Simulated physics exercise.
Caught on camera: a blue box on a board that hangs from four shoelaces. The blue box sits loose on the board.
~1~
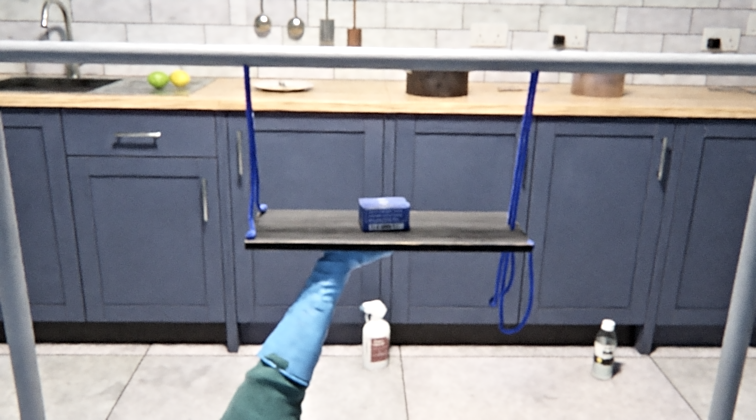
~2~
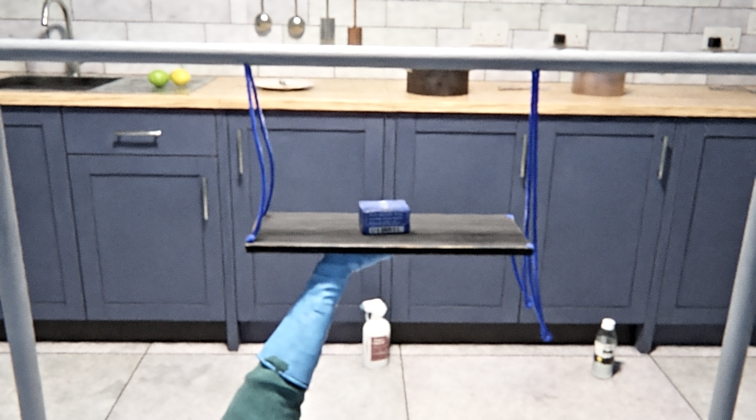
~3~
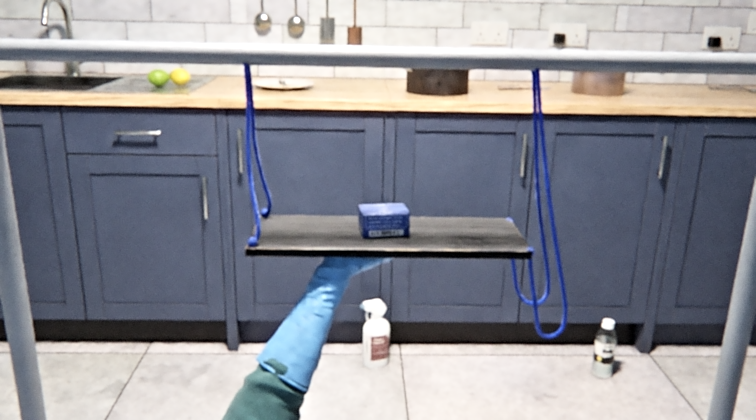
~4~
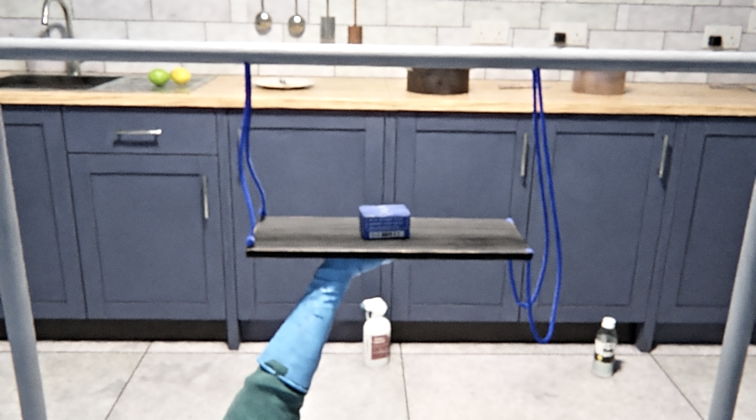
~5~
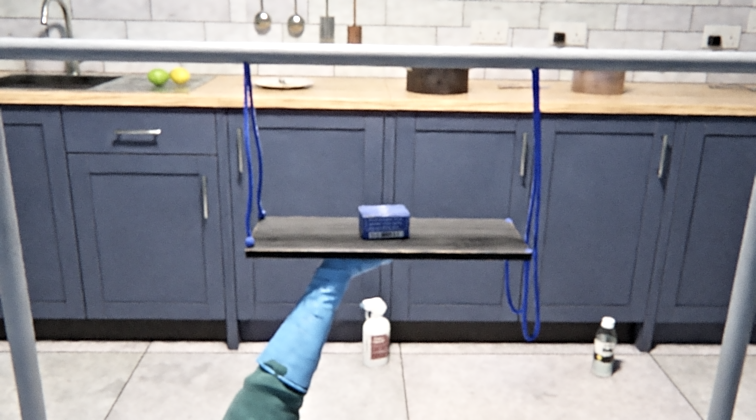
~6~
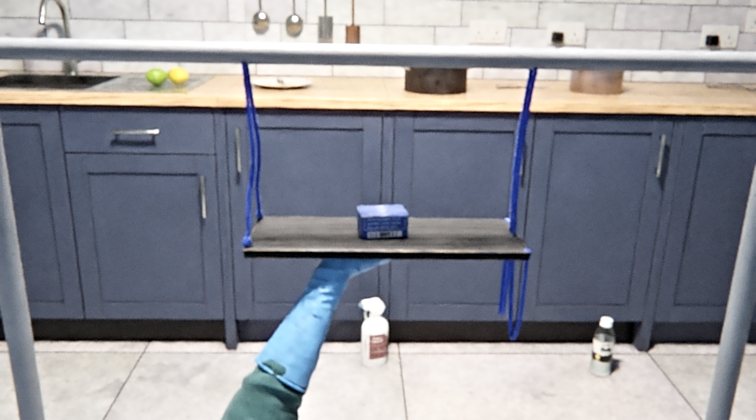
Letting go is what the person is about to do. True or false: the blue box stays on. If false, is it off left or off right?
False, off right.
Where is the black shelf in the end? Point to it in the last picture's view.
It comes to rest at (346, 325).
Then, 0.78 s after the last picture, board tipped 35° down to the right; box on the floor.
Then, 1.42 s after the last picture, board tipped 50° down to the right; box on the floor.
At rest, board tipped 50° down to the right; box on the floor. The blue box tumbles from the right end.
